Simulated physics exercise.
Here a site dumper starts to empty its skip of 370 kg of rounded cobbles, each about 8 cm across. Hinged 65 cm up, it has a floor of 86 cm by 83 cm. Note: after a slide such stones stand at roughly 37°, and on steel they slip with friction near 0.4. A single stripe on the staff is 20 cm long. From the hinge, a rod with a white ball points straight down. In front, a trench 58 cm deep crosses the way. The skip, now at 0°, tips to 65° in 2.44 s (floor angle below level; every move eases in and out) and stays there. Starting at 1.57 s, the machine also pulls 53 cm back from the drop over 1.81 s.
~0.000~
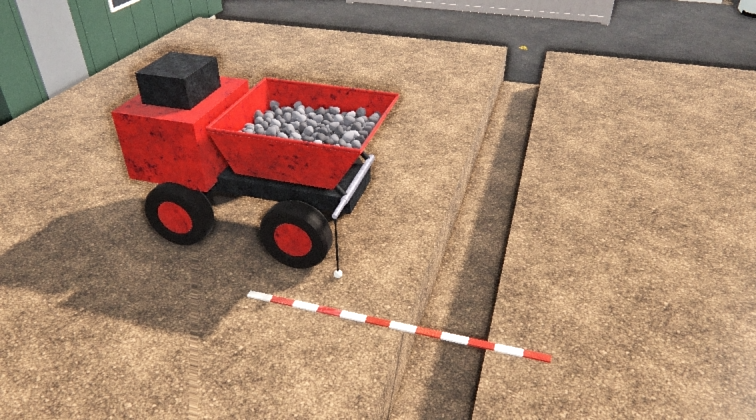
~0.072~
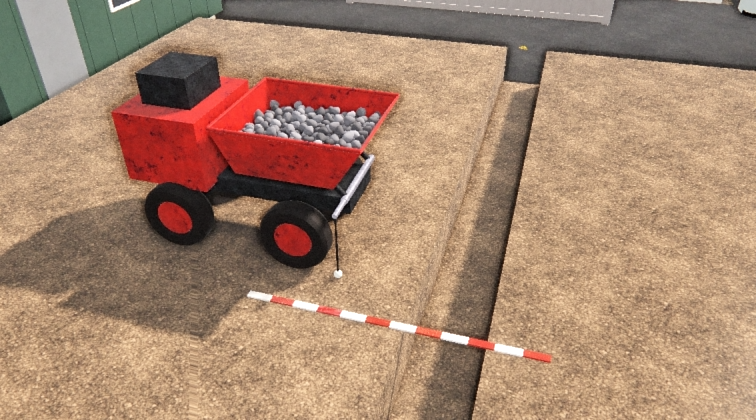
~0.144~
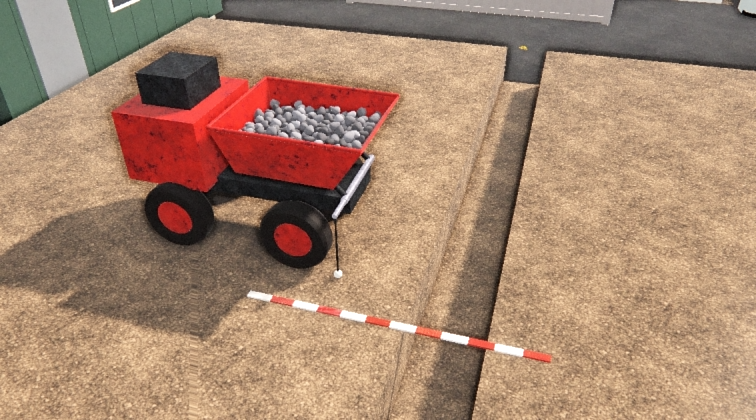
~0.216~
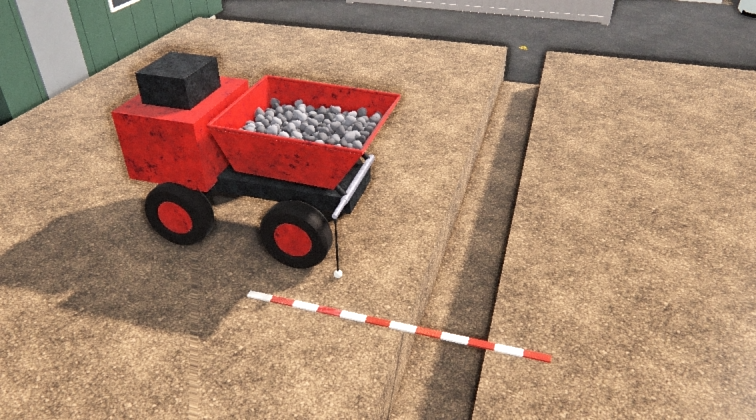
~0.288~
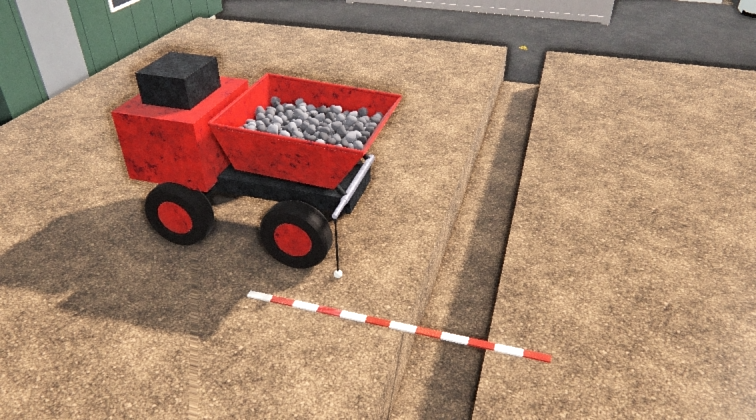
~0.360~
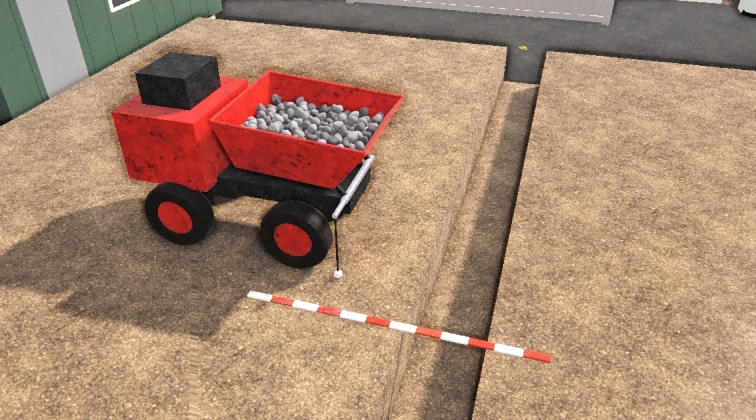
On a dirt yard beside a narrow trench, a red dumper very slightly raising its skip of grey cobbles, wheels staying still.
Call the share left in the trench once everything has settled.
Roughly 25 per cent.
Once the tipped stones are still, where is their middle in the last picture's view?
I'd point to around (405, 247).
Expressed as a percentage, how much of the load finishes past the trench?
Some 0 per cent of the load.
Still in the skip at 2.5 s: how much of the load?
75%, roughly.
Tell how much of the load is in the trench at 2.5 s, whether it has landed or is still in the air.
By then, around 10 percent.
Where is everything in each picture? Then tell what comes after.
The first frame shows lip at (361, 152), floor tilted 0°, highest stones at (333, 120).
In the second frame, the skip is at 0°, its lip at (361, 152); the top of the load is at (333, 119); the stones move at 0.0 m/s on average.
The third frame shows lip at (361, 152), floor tilted 1°, highest stones at (333, 119); the stones move at 0.1 m/s on average.
In the fourth frame, the skip is at 1°, its lip at (362, 153); the top of the load is at (329, 120); the stones move at 0.1 m/s on average.
In the fifth frame, the skip is at 3°, its lip at (364, 153); the top of the load is at (330, 119); the stones move at 0.2 m/s on average.
The sixth frame shows lip at (366, 154), floor tilted 4°, highest stones at (322, 117); the stones move at 0.2 m/s on average.
After 1.8 s the floor is at 55°; 100 % in the skip; the foremost stones are at (412, 163).
After 2.5 s the floor is at 65°; 73 % in the skip, 18 % short of the trench, 10 % in the trench; the foremost stones are at (473, 311).
After 3.8 s the floor is at 65°; 38 % in the skip, 39 % short of the trench, 23 % in the trench; the foremost stones are at (490, 325).
After 6.3 s the floor is at 65°; 22 % in the skip, 54 % short of the trench, 23 % in the trench; the foremost stones are at (490, 320).
